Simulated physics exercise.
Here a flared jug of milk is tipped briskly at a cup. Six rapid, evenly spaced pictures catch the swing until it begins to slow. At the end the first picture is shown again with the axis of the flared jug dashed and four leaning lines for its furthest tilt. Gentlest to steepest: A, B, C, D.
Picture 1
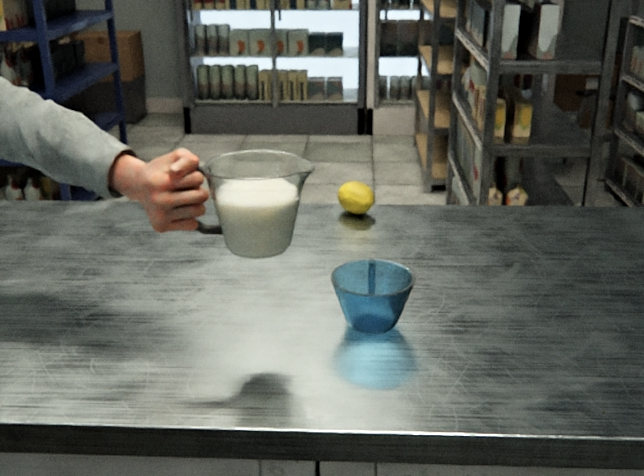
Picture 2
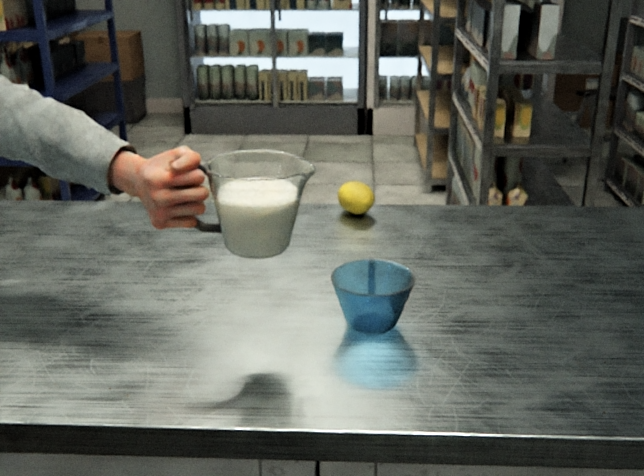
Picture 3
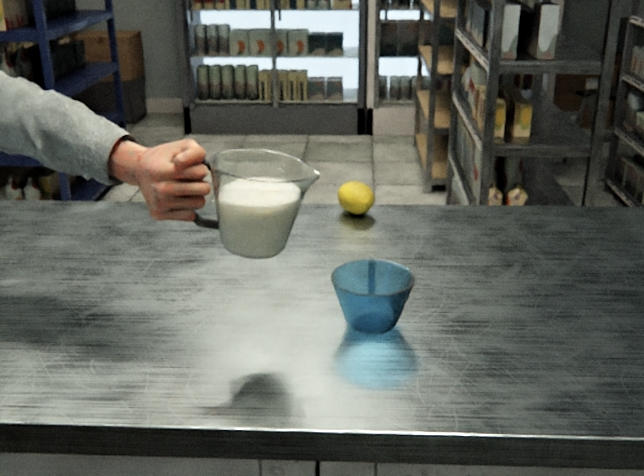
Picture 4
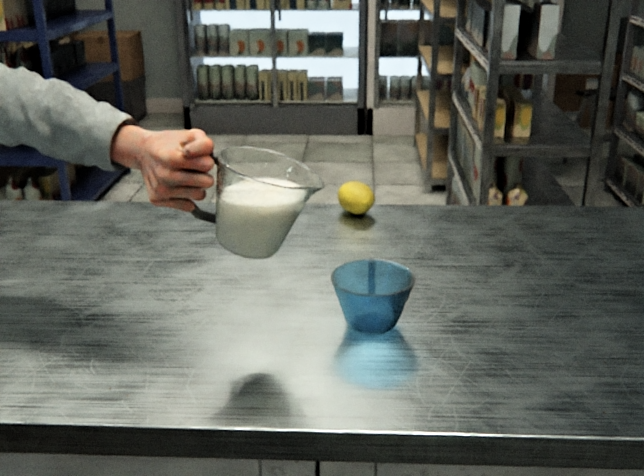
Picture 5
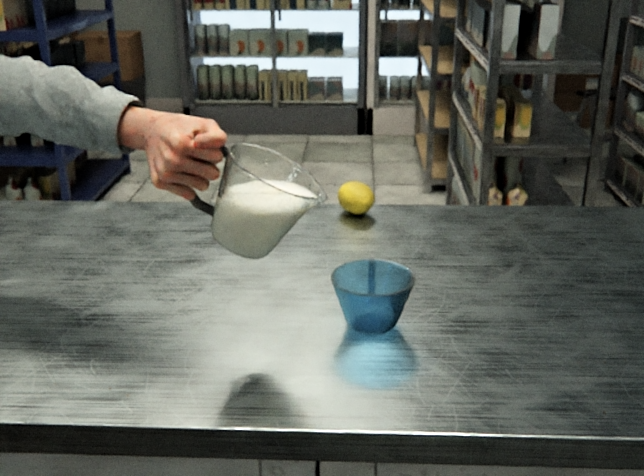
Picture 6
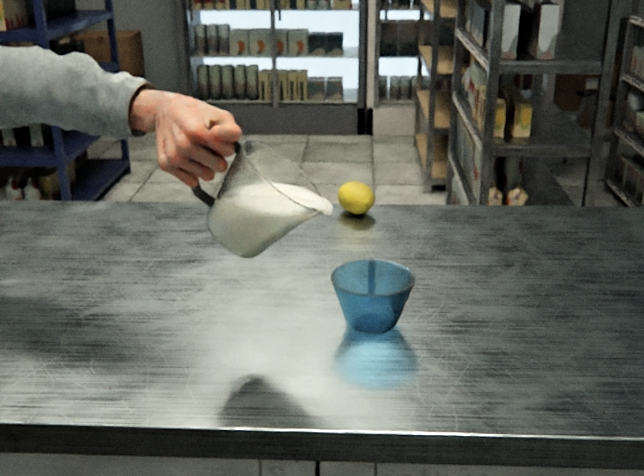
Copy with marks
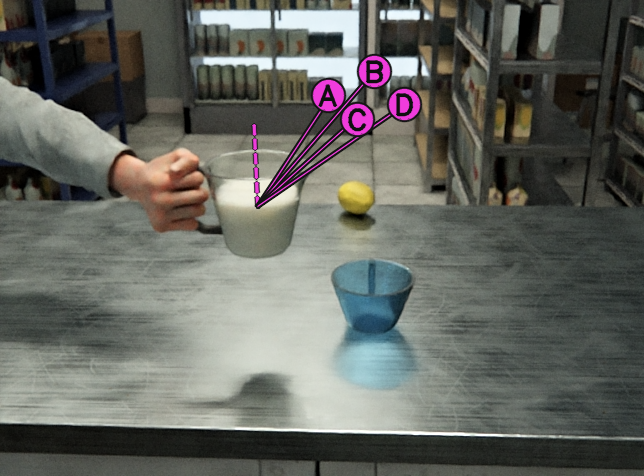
We see a hand holding a clear jug of milk above a metal counter, near a small blue cup and a lemon. The hand tilts the jug steadily to the right until milk reaches over its lip.
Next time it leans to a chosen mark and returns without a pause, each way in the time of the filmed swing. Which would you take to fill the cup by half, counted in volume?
D.
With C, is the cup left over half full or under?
Under.
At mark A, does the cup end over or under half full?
Under half.
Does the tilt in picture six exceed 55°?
No, it does not.
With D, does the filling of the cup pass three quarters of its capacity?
No, less.
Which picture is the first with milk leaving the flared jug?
In picture 6.
On the marked copy, A at (320, 110); B at (363, 84); C at (343, 129); D at (390, 114).
If A is chosen, the cup ends with about 6 % of what it can hold.
If B is chosen, the cup ends with about 18 % of what it can hold.
If C is chosen, the cup ends with about 36 % of what it can hold.
If D is chosen, the cup ends with about 55 % of what it can hold.
